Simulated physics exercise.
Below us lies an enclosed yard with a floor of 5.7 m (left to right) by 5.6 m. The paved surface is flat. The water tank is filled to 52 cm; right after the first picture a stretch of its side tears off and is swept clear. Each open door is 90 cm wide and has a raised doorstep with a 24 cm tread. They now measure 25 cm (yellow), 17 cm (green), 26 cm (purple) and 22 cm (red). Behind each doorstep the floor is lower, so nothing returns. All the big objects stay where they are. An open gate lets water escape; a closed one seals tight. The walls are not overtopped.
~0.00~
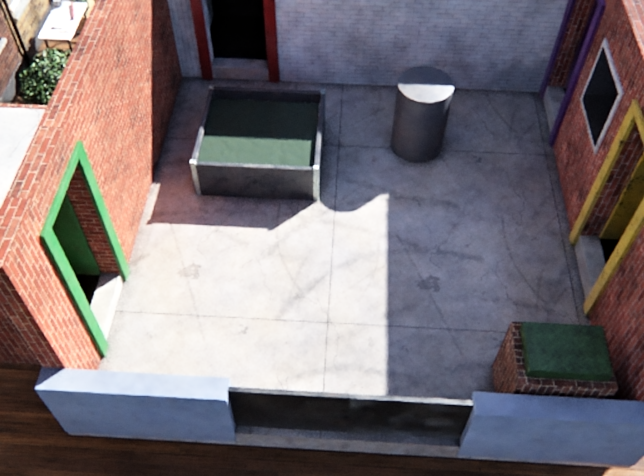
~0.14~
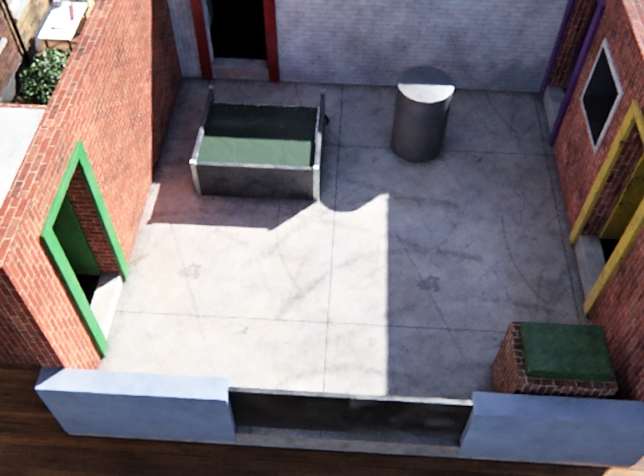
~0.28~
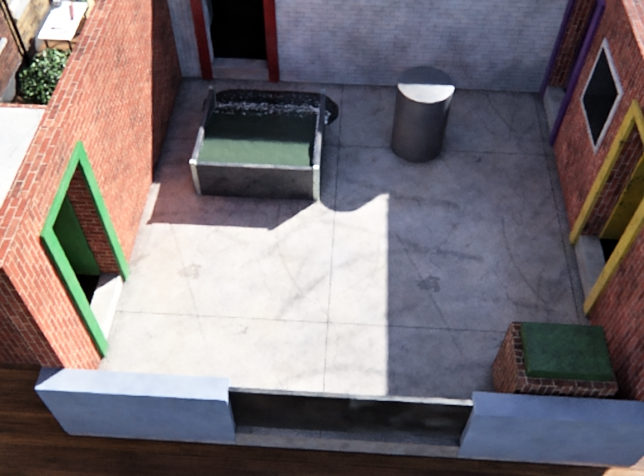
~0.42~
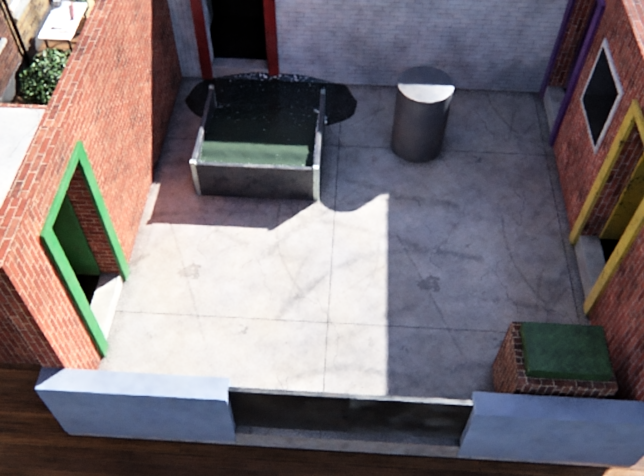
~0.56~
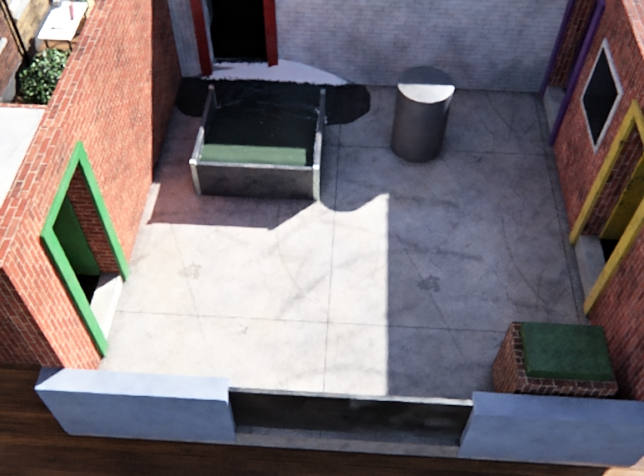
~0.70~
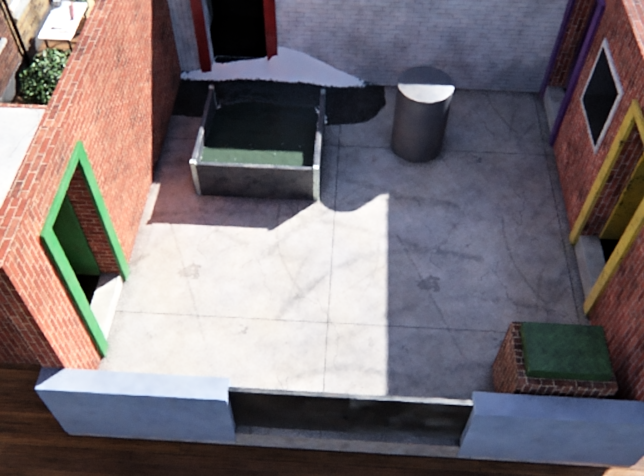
In a walled yard, dark water pours from the tank's far side and spreads toward the red door.
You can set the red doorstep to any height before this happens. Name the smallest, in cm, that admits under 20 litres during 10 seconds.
It would have to be roughly 29 cm high.
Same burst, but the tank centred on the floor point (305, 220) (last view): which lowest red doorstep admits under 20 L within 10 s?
Then roughly 15 cm.
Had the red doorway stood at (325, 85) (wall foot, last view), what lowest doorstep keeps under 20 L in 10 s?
Roughly 24 cm.
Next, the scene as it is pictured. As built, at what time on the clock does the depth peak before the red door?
Near 1.0 s.
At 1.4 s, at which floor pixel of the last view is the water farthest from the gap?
At about (455, 89).
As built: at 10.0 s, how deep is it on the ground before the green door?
Some 3.0 cm.
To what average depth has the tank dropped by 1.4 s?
About 21 cm.
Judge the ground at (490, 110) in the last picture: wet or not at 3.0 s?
It is wet.
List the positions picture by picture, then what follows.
In the first frame, the water tank at (261, 130) is whole and still, 52 cm deep; the red door at (235, 25) is dry.
In the second frame, the gap is on the far side, the front 0.2 m out at a hidden place; the back of the water tank holds 52 cm.
In the third frame, water pours out on the far side and has run 0.6 m, to a hidden place; about 9 cm deep outside, 52 cm at the back.
In the fourth frame, the gap is on the far side, the front 1.0 m out at (217, 78); the back of the water tank holds 46 cm.
In the fifth frame, the gap is on the far side, the front 1.2 m out at (243, 61); the back of the water tank holds 43 cm.
In the sixth frame, water pours out on the far side and has run 1.3 m, to (375, 85); about 12 cm deep outside, 42 cm at the back; water is at the red door at (235, 25).
After 1.4 s water covers 15 % of the floor, deepest (42 cm) near (194, 77); 32 cm at the red door, 32 litres in over its 22 cm doorstep.
After 3.0 s water covers 35 % of the floor, deepest (20 cm) near (538, 107); 16 cm at the red door, 57 litres in over its 22 cm doorstep.
After 10.0 s water covers 95 % of the floor, deepest (7 cm) near (561, 292); 5 cm at the red door, 57 litres in over its 22 cm doorstep.
At the red door as built, the water arrived by 0.5 s and peaked near 33 cm at 1.0 s.
With a doorstep of 25.5 cm, 37 litres would have come in within the 10 s; with 34 cm, 5 litres. So under 20 litres takes about 29 cm.
